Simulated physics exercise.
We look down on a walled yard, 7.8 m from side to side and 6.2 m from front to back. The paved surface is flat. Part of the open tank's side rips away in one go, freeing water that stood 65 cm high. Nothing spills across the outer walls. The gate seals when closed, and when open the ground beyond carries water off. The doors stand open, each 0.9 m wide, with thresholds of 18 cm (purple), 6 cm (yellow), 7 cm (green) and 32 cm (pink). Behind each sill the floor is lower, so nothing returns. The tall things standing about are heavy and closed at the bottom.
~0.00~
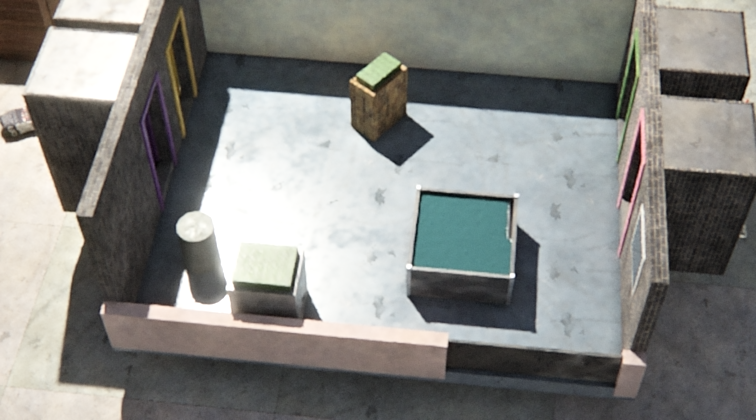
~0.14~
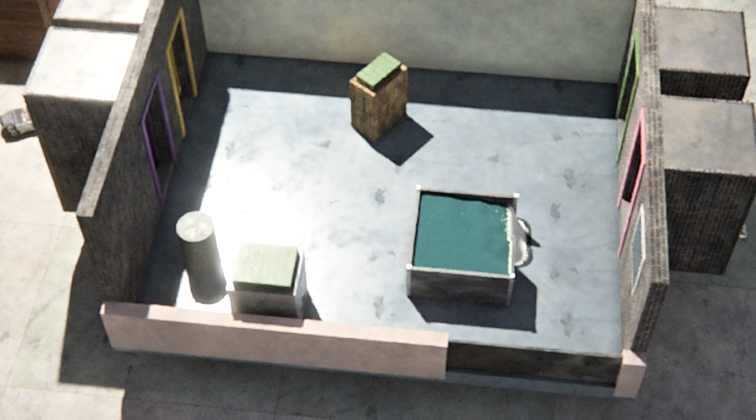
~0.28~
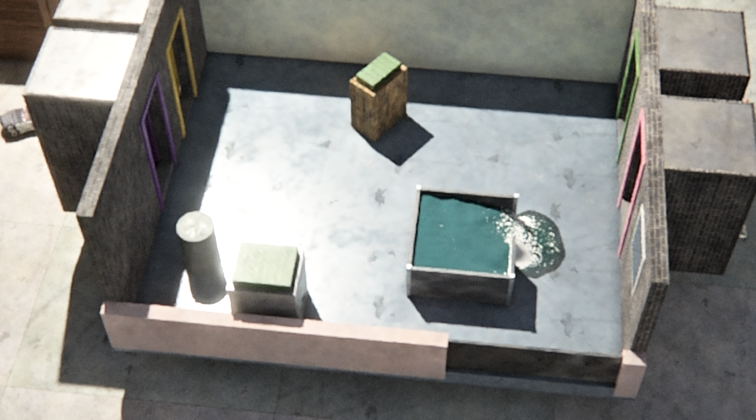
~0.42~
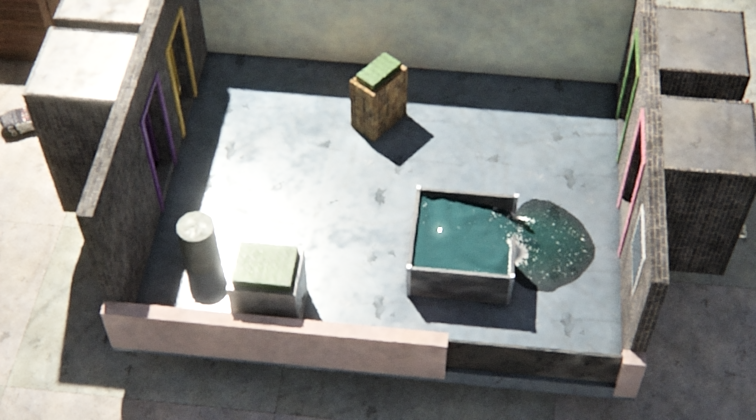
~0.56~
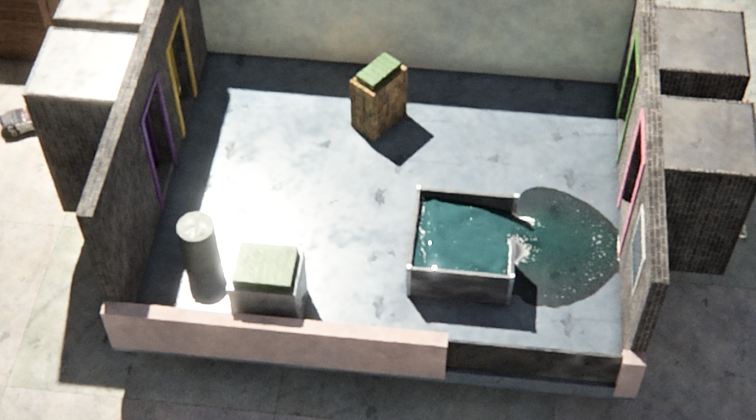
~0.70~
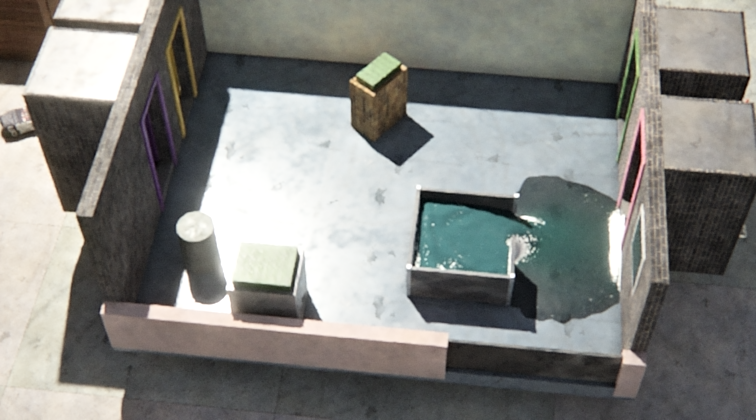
Green water bursts from the right side of an open tank and spreads to the wall.
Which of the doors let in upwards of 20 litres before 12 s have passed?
Door by door: At the purple door it does not reach the limit; at the yellow door it stays under the limit; at the green door it keeps below the limit; at the pink door it keeps below the limit.
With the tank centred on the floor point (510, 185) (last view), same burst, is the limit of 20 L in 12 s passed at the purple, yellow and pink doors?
Then: Purple not over, yellow below, pink under.
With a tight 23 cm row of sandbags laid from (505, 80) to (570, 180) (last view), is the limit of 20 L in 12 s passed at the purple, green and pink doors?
Against that limit: Purple not over, green over, pink not over.
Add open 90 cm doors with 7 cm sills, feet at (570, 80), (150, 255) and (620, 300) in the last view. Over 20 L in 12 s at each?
In that order: Above, below, over.
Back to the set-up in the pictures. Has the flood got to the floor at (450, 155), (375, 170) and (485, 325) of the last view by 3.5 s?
In turn: Dry, not reached, wet.
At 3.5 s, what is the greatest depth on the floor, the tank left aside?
Roughly 20 cm.
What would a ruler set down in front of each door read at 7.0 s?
Depths in cm: Purple 0, yellow 0, green 6, pink 9.
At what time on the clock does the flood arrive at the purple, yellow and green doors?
Arrival: Purple 9.5 s, yellow 7.5 s, green 1.3 s.
After 1.4 s water covers 10 % of the floor and is deepest (34 cm) near (609, 242); purple door not reached, yellow door not reached, green door 5 cm at the sill, 0 L in, pink door 34 cm at the sill, 1 L in.
After 2.2 s water covers 15 % of the floor and is deepest (28 cm) near (611, 374); purple door not reached, yellow door not reached, green door 9 cm at the sill, 2 L in, pink door 26 cm at the sill, 2 L in.
After 3.5 s water covers 30 % of the floor and is deepest (20 cm) near (610, 251); purple door not reached, yellow door not reached, green door 7 cm at the sill, 4 L in, pink door 19 cm at the sill, 2 L in.
After 7.0 s water covers 60 % of the floor and is deepest (11 cm) near (320, 346); purple door not reached, yellow door not reached, green door 6 cm at the sill, 5 L in, pink door 9 cm at the sill, 3 L in.
After 12.0 s water covers 90 % of the floor and is deepest (6 cm) near (311, 335); purple door 4 cm at the sill, 0 L in, yellow door 5 cm at the sill, 0 L in, green door 4 cm at the sill, 6 L in, pink door 5 cm at the sill, 3 L in.
